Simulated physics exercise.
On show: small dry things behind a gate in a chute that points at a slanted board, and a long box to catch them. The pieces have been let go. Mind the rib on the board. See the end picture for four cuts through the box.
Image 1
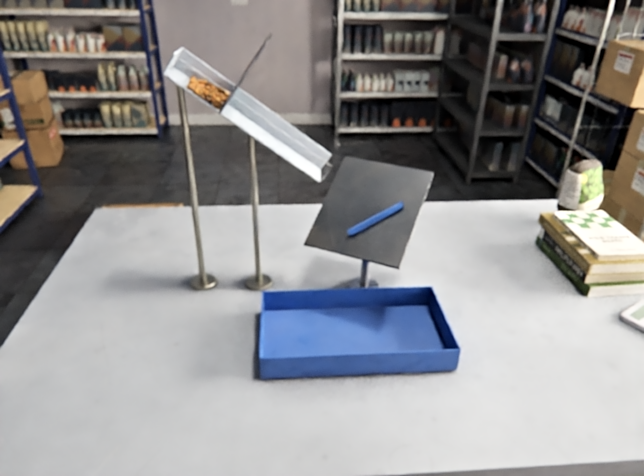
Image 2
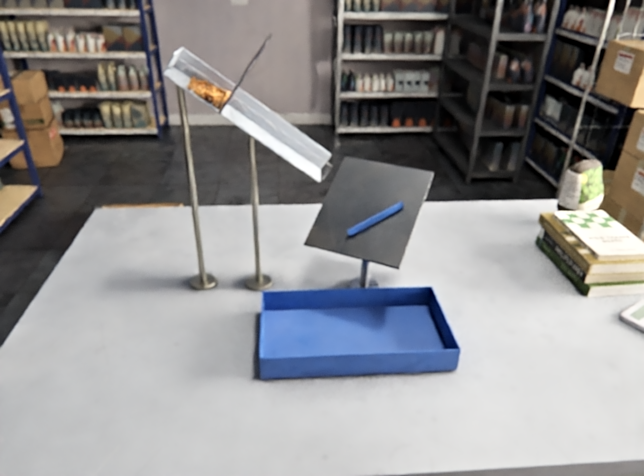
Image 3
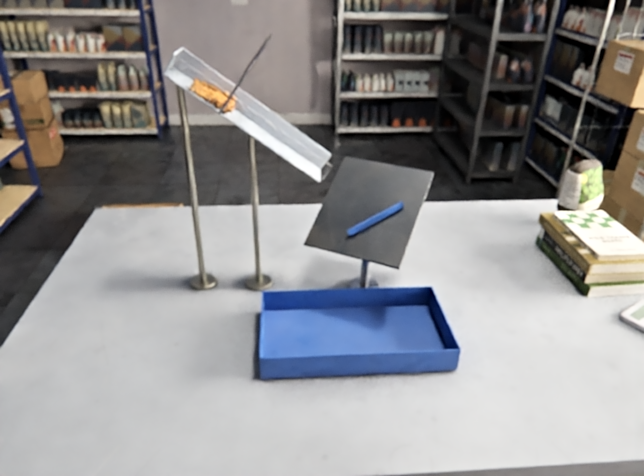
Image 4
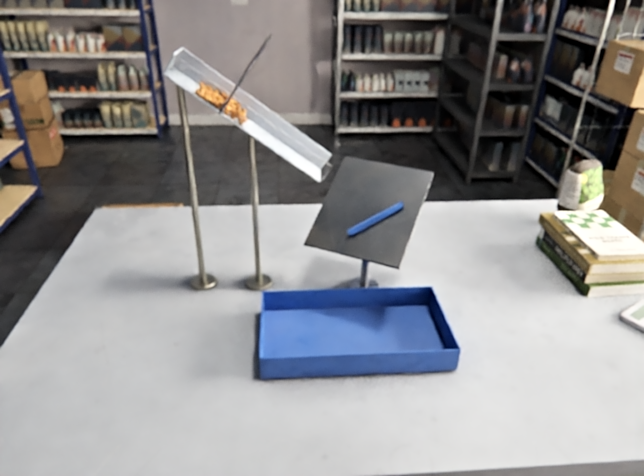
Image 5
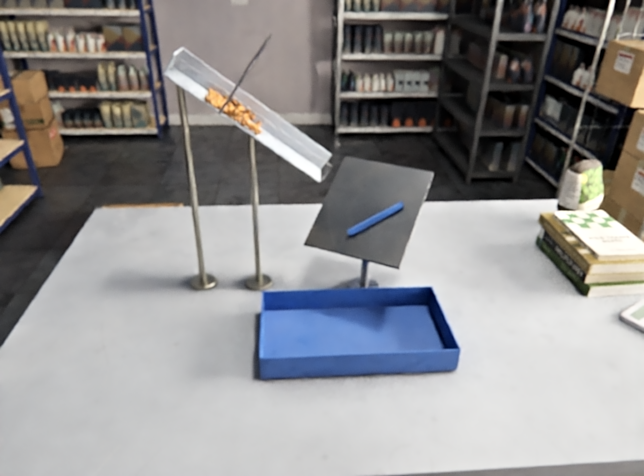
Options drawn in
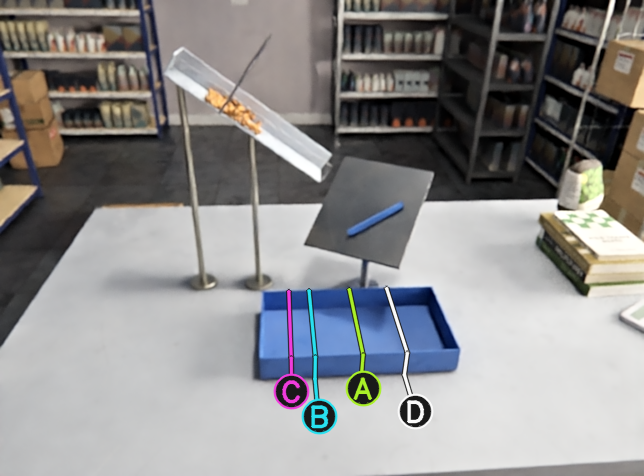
Small orange-brown pieces slide past the thin gate and partway down the sloping clear chute.
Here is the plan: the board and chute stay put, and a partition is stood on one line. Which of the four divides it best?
Best: B.
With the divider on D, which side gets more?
More lands on the left.
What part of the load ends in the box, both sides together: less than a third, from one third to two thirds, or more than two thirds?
It is more than two thirds.
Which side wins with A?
More lands on the left.
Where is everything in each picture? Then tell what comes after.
Load behind the gate (211, 96), roasted chickpeas; lip of the chute (320, 176), sloping fairly steeply, in the first picture.
Middle of the board (370, 207), tilted fairly steeply; middle of its low edge (350, 256); of its high edge (388, 164), in the second picture.
Front corners of the box (260, 358) and (461, 349), empty; front of the load (233, 108), in the third picture.
Middle of the load (221, 103); its front (245, 120), roughly a quarter of the way to the lip; rib from (402, 202) to (348, 231), in the fourth picture.
Middle of the load (237, 110); its front (260, 132), roughly a third of the way to the lip, in the fifth picture.
On the marked copy, line A crosses the front rim at (362, 354); line B crosses the front rim at (315, 356); line C crosses the front rim at (291, 357); line D crosses the front rim at (407, 352).
If A is chosen, of what is caught, almost all on the left of the divider, just a few on the right.
If B is chosen, of what is caught, roughly half on the left of the divider, roughly half on the right.
If C is chosen, of what is caught, just a few on the left of the divider, almost all on the right.
If D is chosen, of what is caught, almost all on the left of the divider, just a few on the right.
